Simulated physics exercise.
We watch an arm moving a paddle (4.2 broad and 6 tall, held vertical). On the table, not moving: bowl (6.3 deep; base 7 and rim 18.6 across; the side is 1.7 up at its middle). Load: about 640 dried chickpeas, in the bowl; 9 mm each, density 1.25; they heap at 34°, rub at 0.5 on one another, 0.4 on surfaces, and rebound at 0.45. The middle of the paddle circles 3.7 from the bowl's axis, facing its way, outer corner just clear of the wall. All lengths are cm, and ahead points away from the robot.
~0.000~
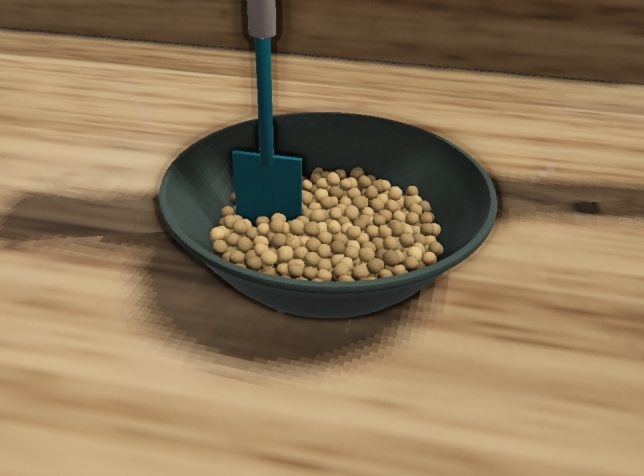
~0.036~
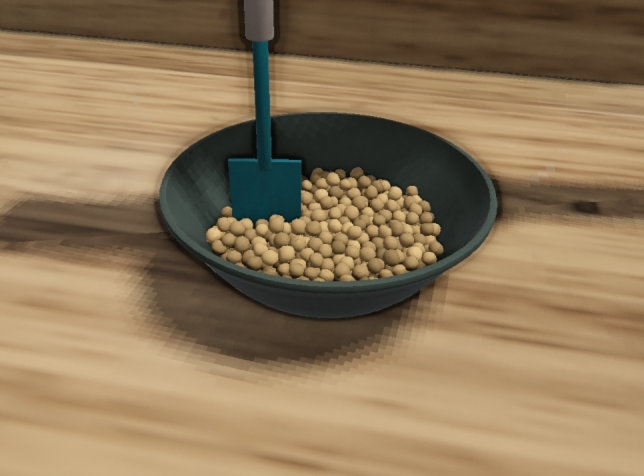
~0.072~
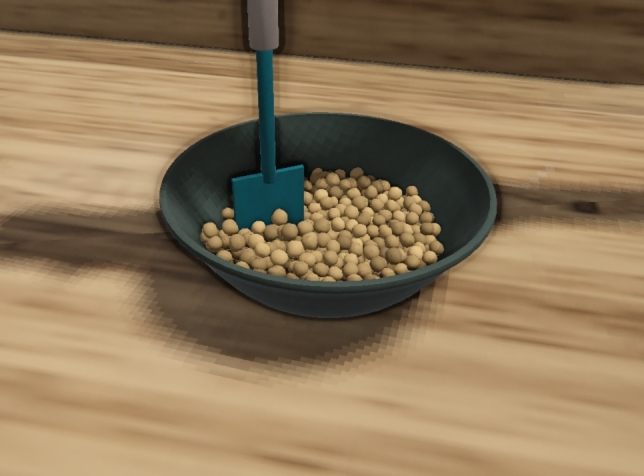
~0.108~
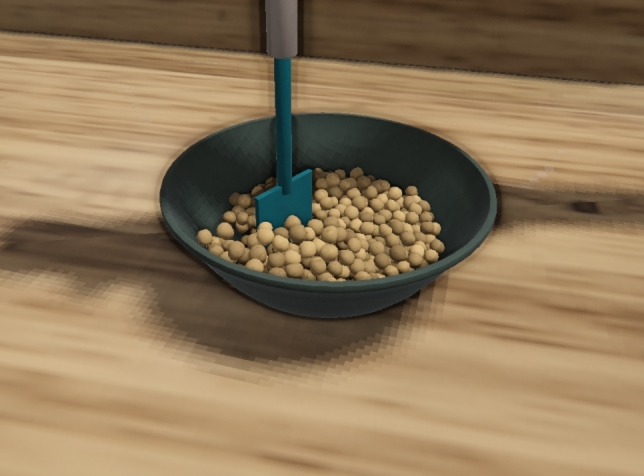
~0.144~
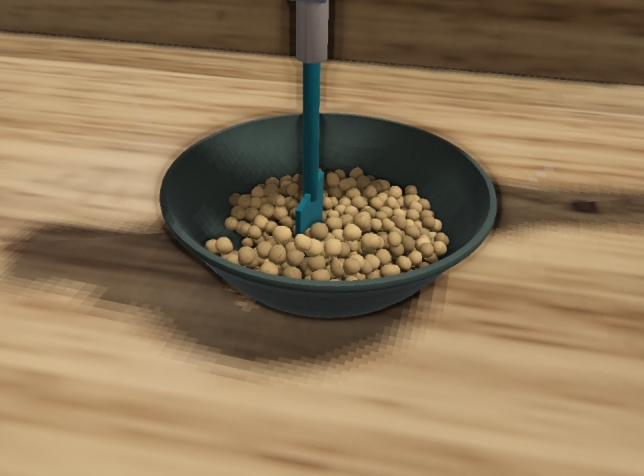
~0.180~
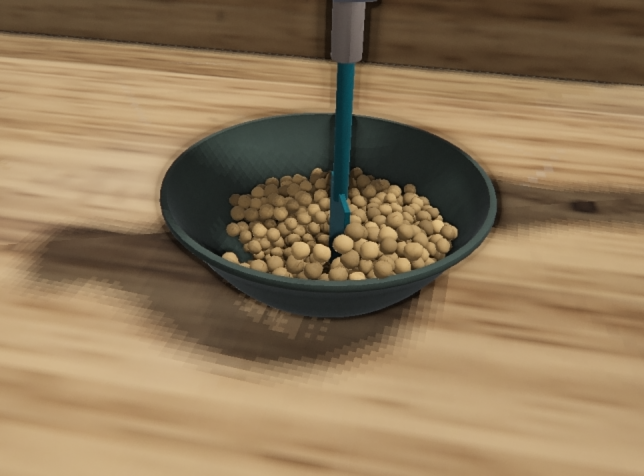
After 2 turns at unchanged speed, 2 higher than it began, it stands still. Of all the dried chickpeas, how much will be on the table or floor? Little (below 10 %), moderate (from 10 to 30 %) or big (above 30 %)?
On the table or floor the share is little, below 10 %.
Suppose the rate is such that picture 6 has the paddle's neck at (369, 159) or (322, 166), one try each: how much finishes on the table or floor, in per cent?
About 15 and 0 per cent.
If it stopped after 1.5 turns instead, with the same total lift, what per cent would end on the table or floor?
It would be near 5 per cent.
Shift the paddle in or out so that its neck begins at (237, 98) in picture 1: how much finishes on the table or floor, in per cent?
Some 5 per cent.
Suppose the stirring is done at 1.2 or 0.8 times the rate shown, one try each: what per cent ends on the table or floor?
About 15 and 0 per cent.
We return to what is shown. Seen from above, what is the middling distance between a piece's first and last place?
Some 6 cm.
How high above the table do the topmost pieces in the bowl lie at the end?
About 6.0 cm.
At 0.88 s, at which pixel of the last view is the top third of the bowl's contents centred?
At about (343, 204).
By 0.53 s, 348° round, highest piece 8 above the table; 608 in the bowl, 30 on the table or floor, 5 in flight or on the tool.
By 0.88 s, 227° round, highest piece 7 above the table; 605 in the bowl, 38 on the table or floor.
By 1.25 s, 0° round, highest piece 6 above the table; 604 in the bowl, 39 on the table or floor.
By 1.95 s, 0° round, highest piece 6 above the table; 604 in the bowl, 39 on the table or floor.
Final count, 604 in the bowl, 39 on the table or floor. That is 6 % on the table or floor.
